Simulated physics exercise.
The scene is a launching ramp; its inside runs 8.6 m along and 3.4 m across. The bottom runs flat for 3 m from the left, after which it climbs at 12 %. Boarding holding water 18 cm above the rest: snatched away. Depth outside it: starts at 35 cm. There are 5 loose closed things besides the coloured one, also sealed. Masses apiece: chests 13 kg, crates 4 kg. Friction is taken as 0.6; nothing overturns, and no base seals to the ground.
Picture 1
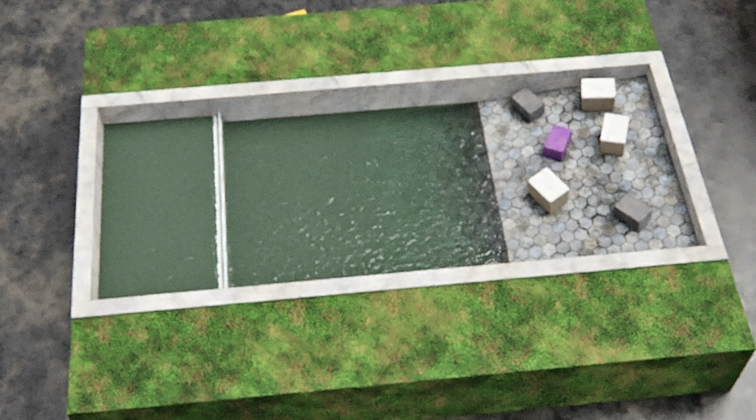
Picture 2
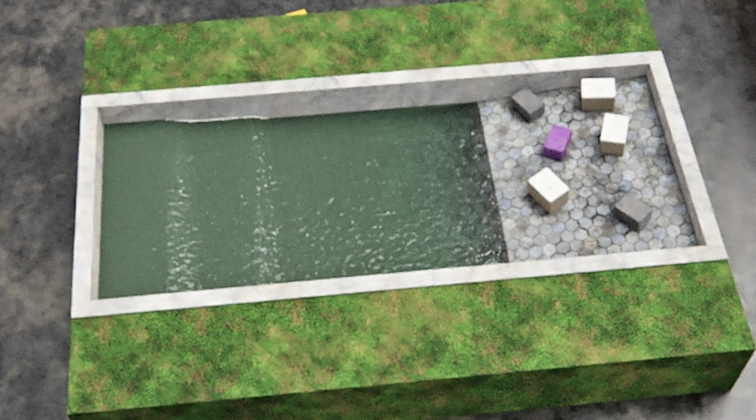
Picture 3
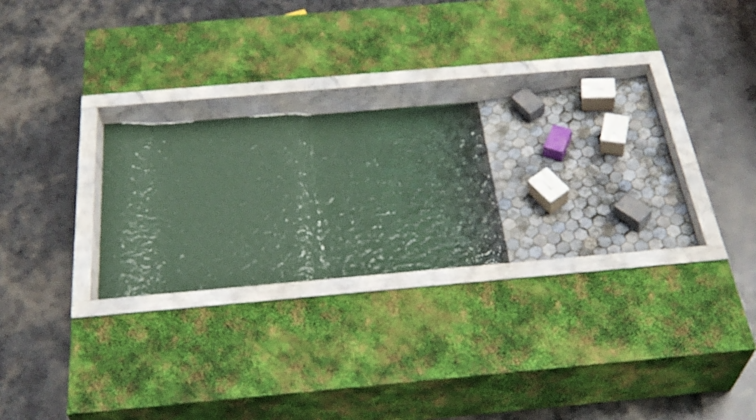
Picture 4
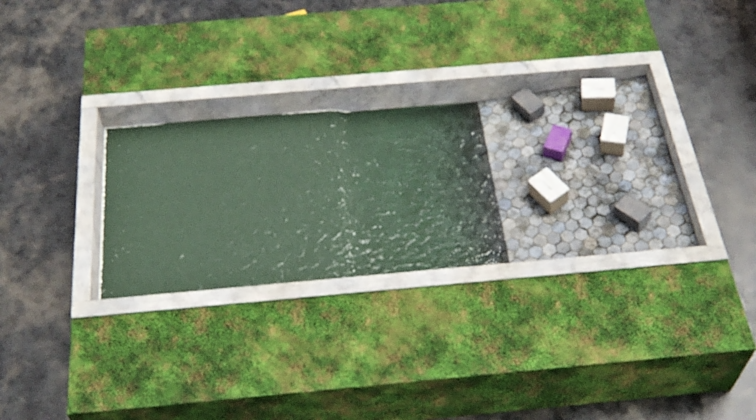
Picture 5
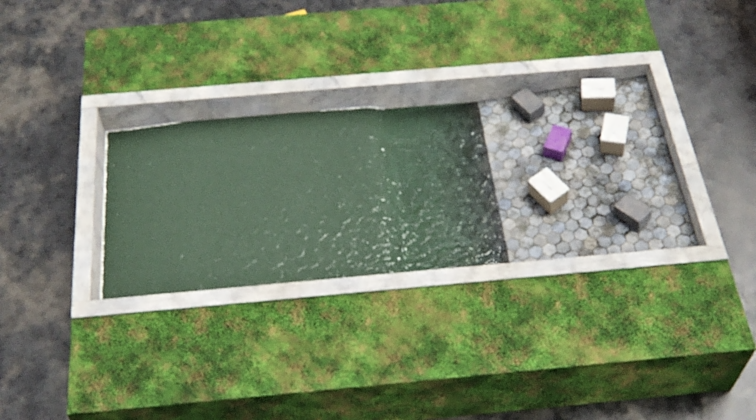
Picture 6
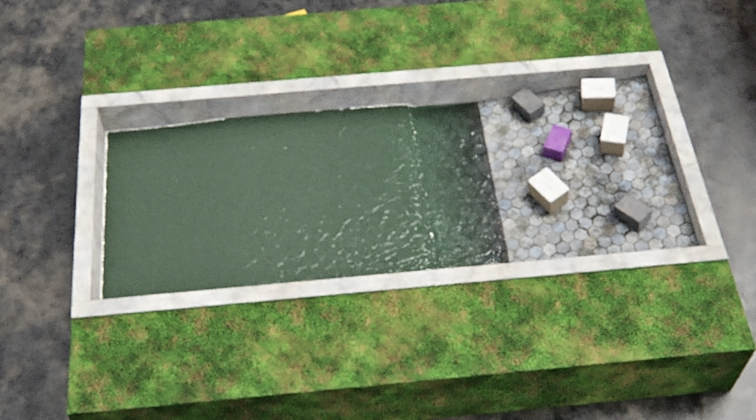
In the video, a white barrier across a walled, water-filled basin disappears, and low ripples spread left to the end wall and right toward the paved slope, where a purple block and five white and gray ones stay still.
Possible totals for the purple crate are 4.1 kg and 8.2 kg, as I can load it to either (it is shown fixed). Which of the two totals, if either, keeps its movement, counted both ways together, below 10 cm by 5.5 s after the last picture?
The lesser loading misses, and so does the greater.
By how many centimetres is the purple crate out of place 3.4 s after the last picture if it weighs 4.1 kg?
Displacement near 30 cm.
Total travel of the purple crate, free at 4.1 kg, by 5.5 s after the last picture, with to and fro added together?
300 cm, roughly.
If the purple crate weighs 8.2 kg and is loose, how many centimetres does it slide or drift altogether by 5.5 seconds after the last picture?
Roughly 20 centimetres.
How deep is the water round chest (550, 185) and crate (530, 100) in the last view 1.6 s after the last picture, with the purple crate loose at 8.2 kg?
Around 6 cm and 4 cm.
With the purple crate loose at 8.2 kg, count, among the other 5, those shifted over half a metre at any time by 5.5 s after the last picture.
I get 1.
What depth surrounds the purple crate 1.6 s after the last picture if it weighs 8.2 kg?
5 cm, roughly.
Then, 0.6 s after the last picture the purple crate would be 0 cm from its start with 4.1 kg and 0 cm from its start with 8.2 kg; 0 cm of water round it then.
Then, 1.6 s after the last picture the purple crate would be 7 cm from its start with 4.1 kg and 0 cm from its start with 8.2 kg; 5 cm of water round it then.
Then, 3.4 s after the last picture the purple crate would be 25 cm from its start with 4.1 kg and 23 cm from its start with 8.2 kg; 4 cm of water round it then.
Then, 5.5 s after the last picture the purple crate would be 208 cm from its start with 4.1 kg and 23 cm from its start with 8.2 kg; 1 cm of water round it then.
